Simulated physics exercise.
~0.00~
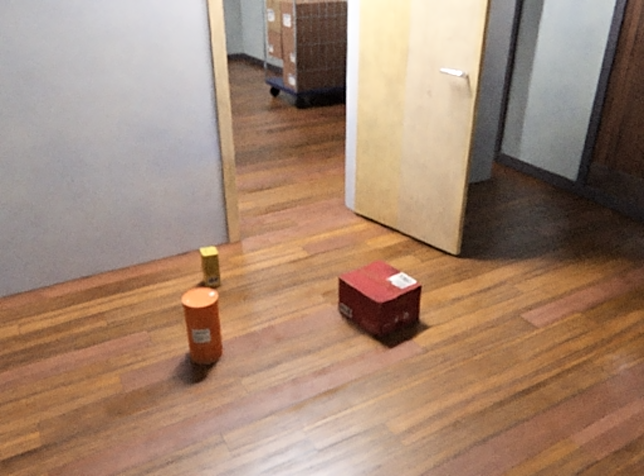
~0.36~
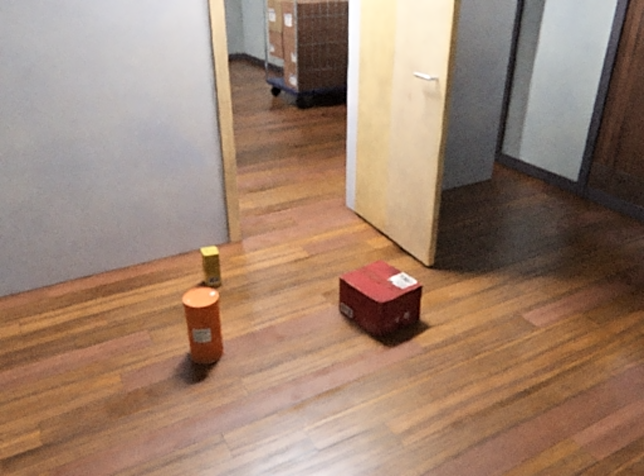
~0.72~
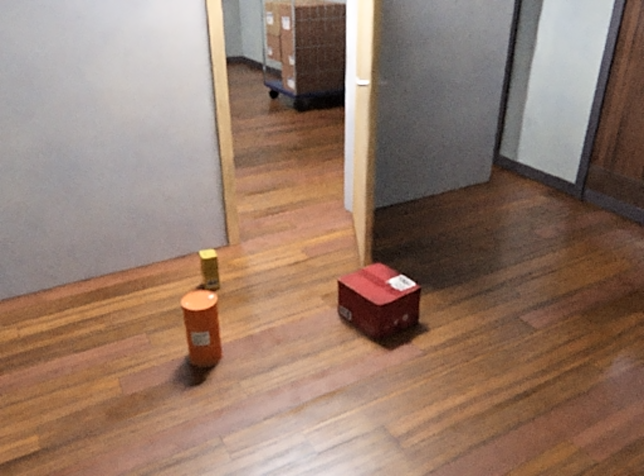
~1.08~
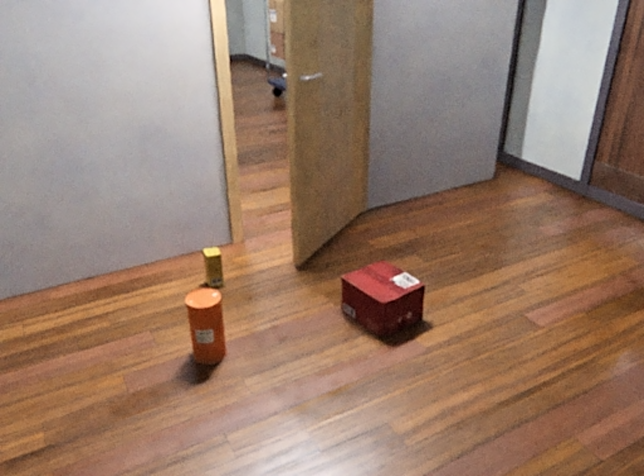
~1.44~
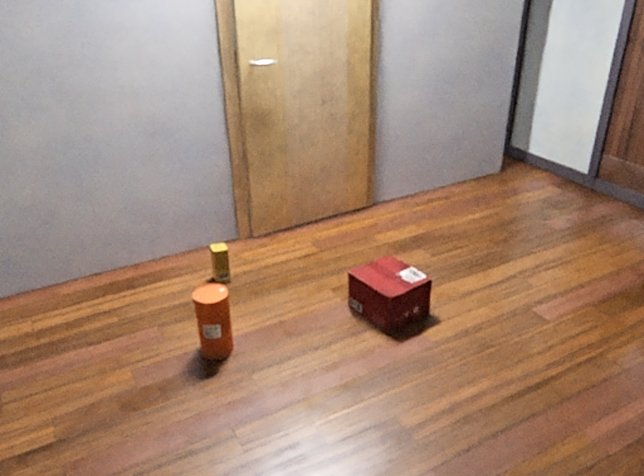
At the start, a wooden door stands wide open toward the room, showing stacked boxes on a wheeled base beyond the doorway. On the floor in front are a small yellow carton, an orange canister and a red parcel. The door begins to swing toward its frame, passing behind the red parcel without touching it. It keeps turning leftward, steadily hiding the boxes beyond, while no person is seen moving it. Finally the door sits shut in its frame, and the carton, canister and parcel all remain where they were as the view sways slightly.
